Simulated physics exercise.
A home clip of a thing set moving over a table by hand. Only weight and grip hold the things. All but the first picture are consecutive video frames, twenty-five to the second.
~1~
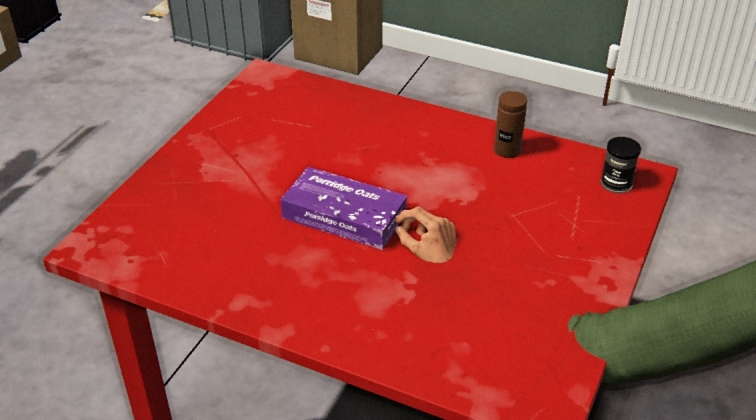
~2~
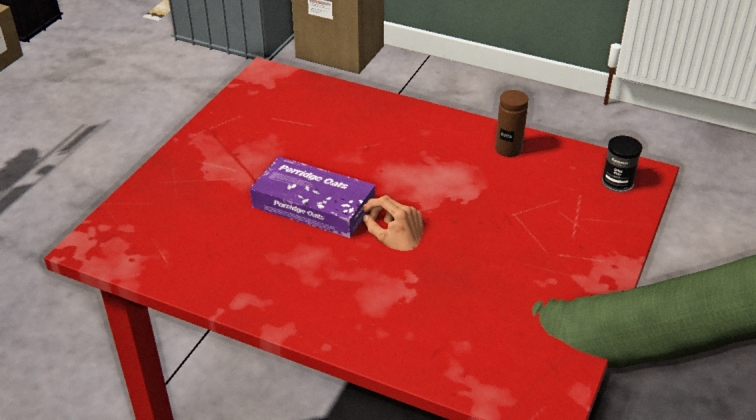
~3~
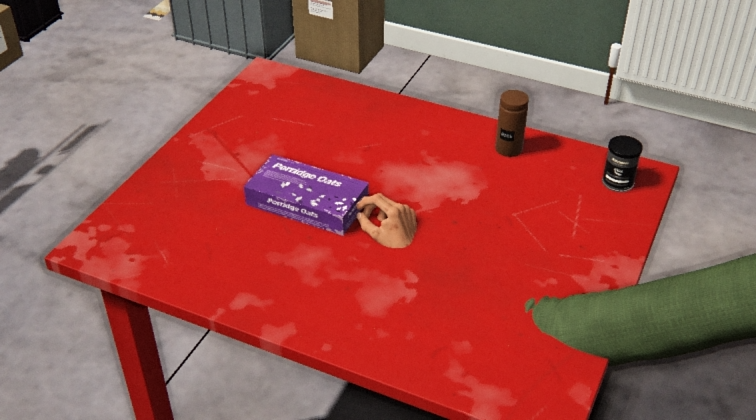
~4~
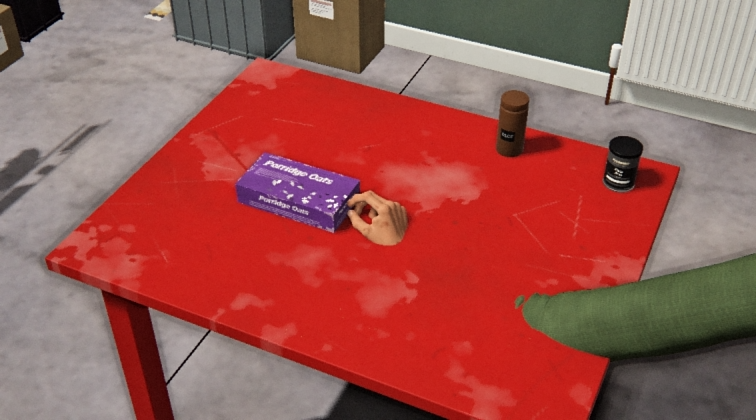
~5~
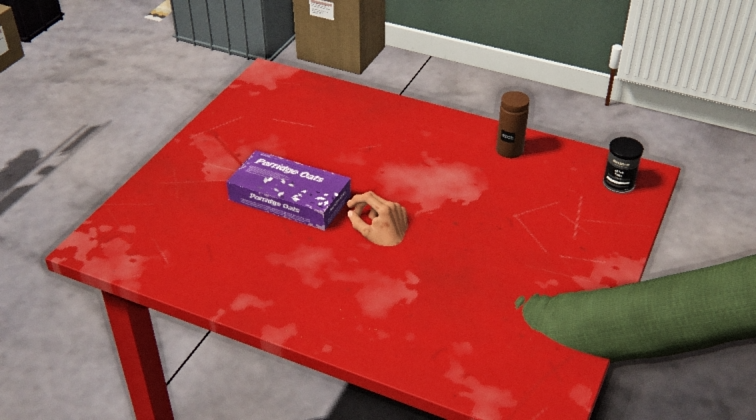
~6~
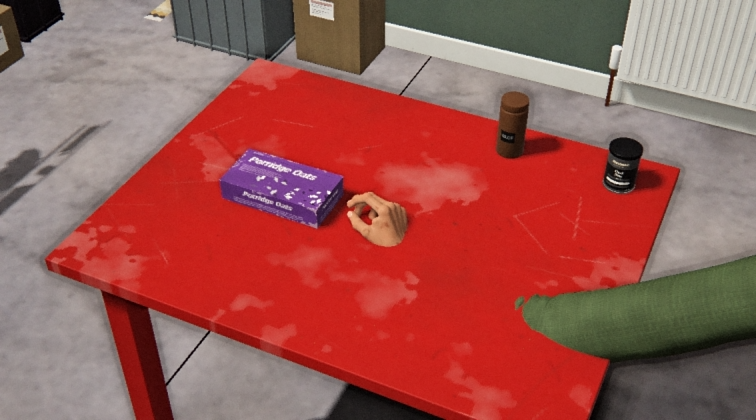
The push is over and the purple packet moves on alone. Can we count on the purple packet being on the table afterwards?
The purple packet is still on the table.
Then, 0.10 s on from there, purple packet shifted a little near (275, 185).
Then, 0.40 s on from there, purple packet resting near (275, 185).
In the end, moved from the start, purple packet. At the end, from the last picture's camera, purple packet near (275, 185).
